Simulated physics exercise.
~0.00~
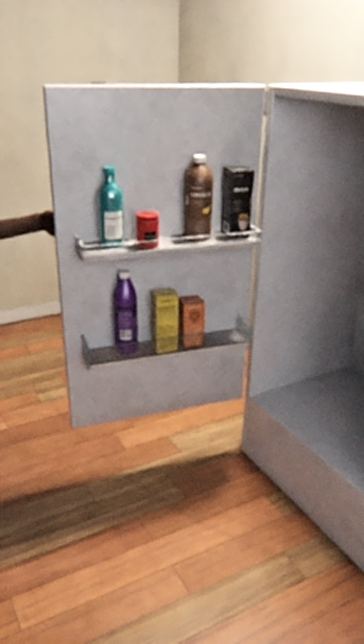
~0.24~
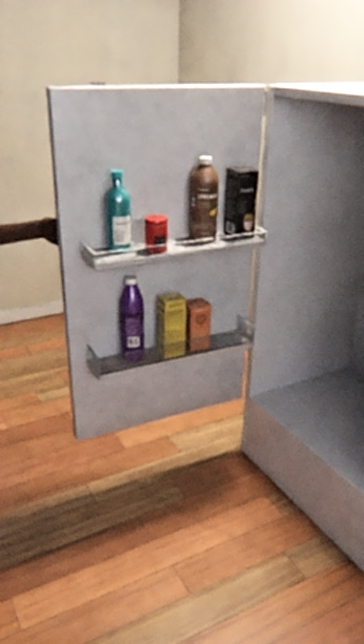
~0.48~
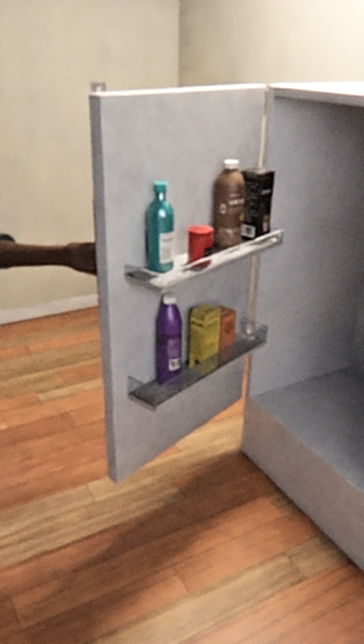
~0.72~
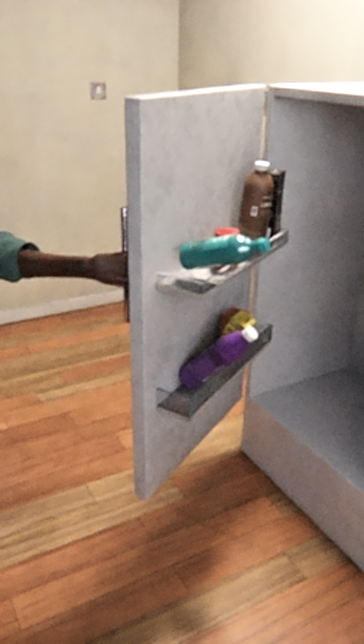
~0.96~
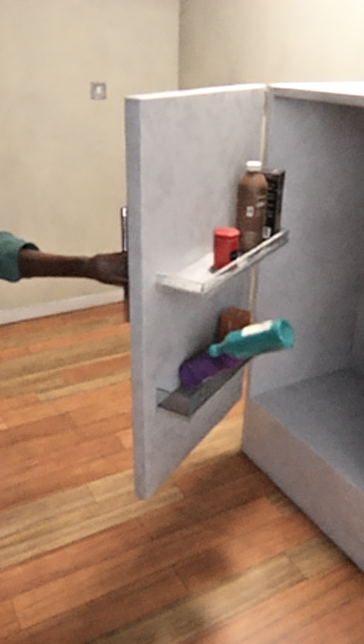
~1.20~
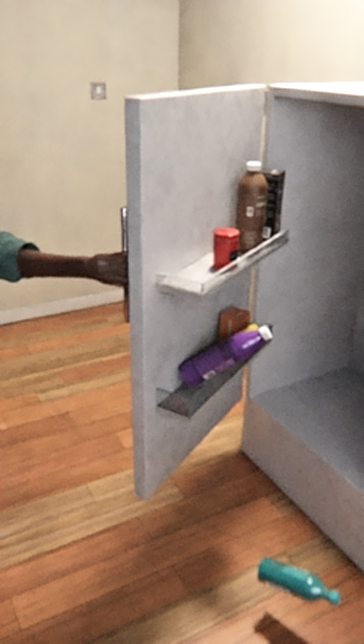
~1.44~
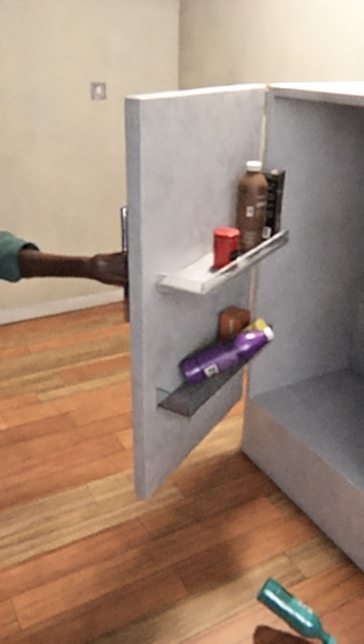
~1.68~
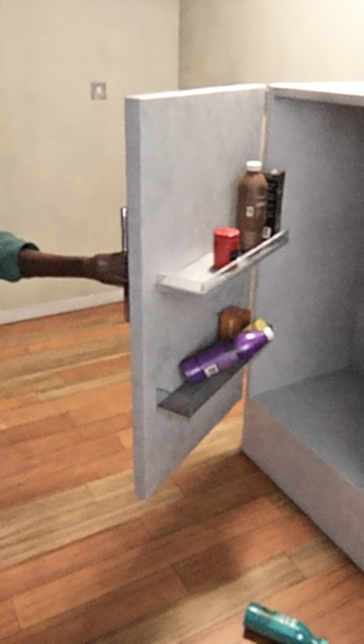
Fridge door swinging partway shut by hand and stopping, turquoise bottle toppling from upper rack to floor, purple bottle tipping over below.
